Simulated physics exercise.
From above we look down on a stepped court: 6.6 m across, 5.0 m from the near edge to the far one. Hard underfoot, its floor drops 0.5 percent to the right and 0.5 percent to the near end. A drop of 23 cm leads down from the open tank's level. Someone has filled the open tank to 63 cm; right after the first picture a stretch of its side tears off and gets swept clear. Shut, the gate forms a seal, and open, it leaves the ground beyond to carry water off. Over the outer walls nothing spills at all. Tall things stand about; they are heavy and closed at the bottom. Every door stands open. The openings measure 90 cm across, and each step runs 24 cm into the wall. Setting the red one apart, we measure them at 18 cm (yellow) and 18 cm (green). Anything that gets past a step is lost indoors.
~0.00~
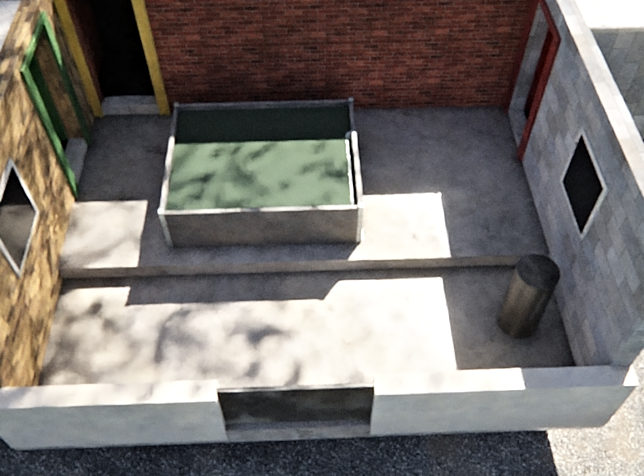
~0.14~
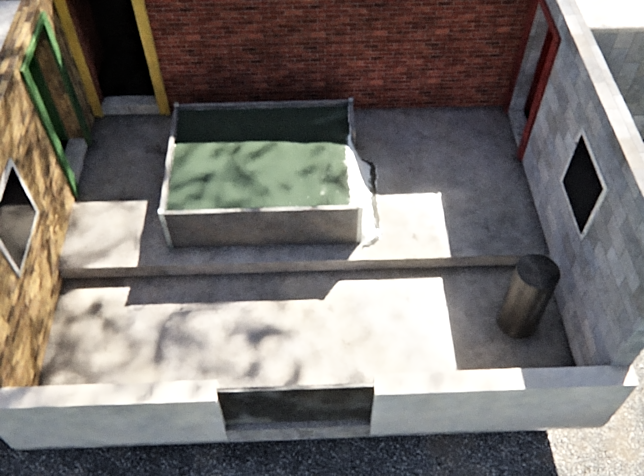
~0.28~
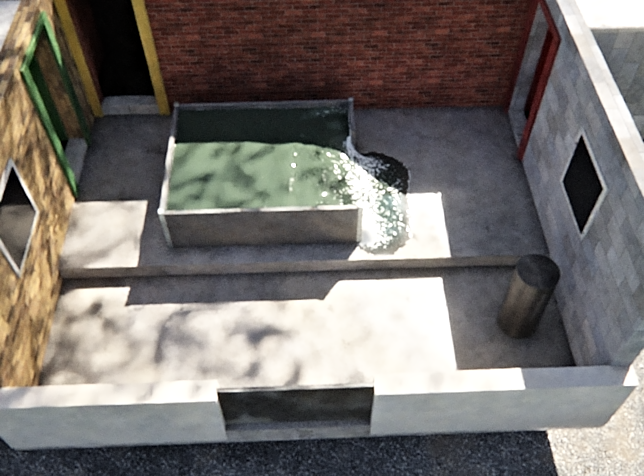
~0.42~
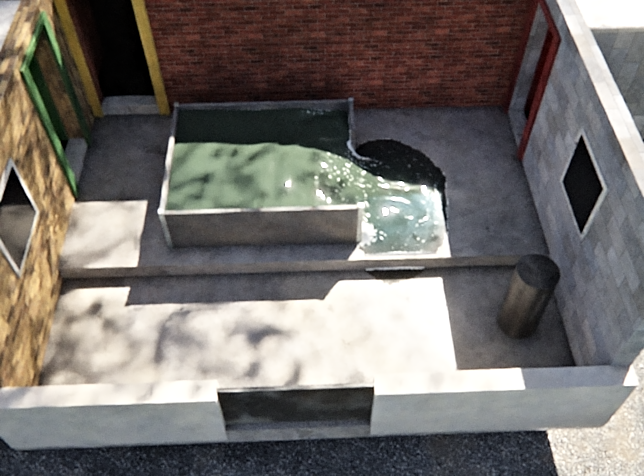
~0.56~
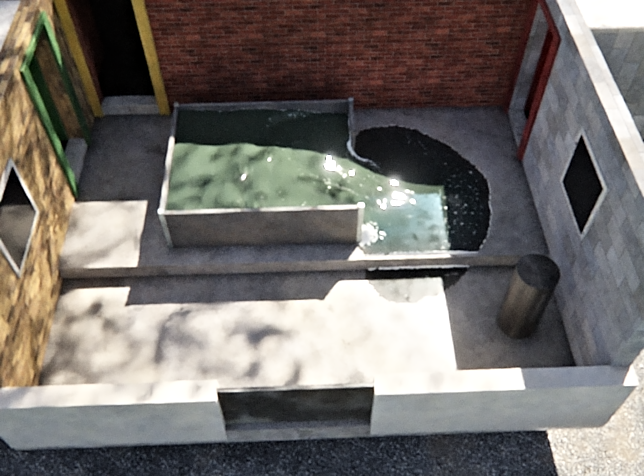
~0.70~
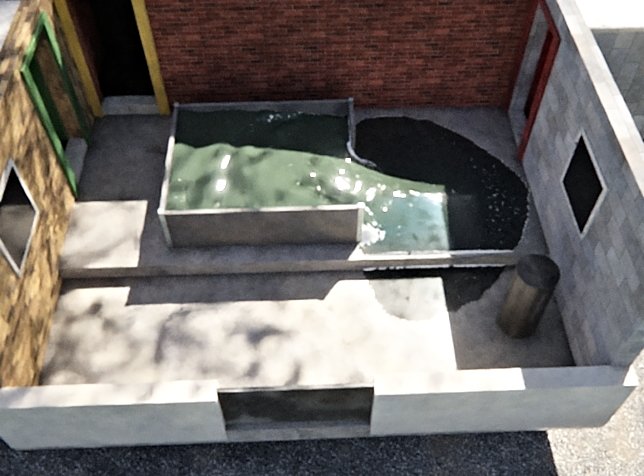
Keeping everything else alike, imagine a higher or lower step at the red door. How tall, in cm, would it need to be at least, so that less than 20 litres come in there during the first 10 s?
It would need to be roughly 24 cm tall.
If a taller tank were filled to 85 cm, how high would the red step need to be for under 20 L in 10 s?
Roughly 34 centimetres.
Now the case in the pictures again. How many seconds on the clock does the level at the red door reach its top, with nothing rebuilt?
Around 2.4 s, give or take.
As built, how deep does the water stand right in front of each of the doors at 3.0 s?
Yellow door 0 cm, green door 0 cm, red door 26 cm.
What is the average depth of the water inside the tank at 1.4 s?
Some 44 cm.
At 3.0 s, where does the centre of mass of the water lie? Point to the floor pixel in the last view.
(381, 215).
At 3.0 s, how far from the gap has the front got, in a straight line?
It gets close to 4.0 metres out.
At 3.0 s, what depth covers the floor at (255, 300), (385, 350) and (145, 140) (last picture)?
Some 0, 2 and 0 cm.
After 1.4 s water covers 30 % of the floor, deepest (37 cm) near (531, 214); 19 cm at the red door, 5 litres in over its 9 cm step.
After 3.0 s water covers 40 % of the floor, deepest (41 cm) near (577, 399); 26 cm at the red door, 105 litres in over its 9 cm step.
After 10.0 s water covers 95 % of the floor, deepest (22 cm) near (277, 395); 7 cm at the red door, 246 litres in over its 9 cm step.
At the red door as built, the water arrived by 1.0 s and peaked near 26 cm at 2.4 s.
Run again over the same 10 s with other heights there, 50 litres in over 20 cm, 9 litres over 27 cm. The limit of 20 litres is kept from about 24 cm up.
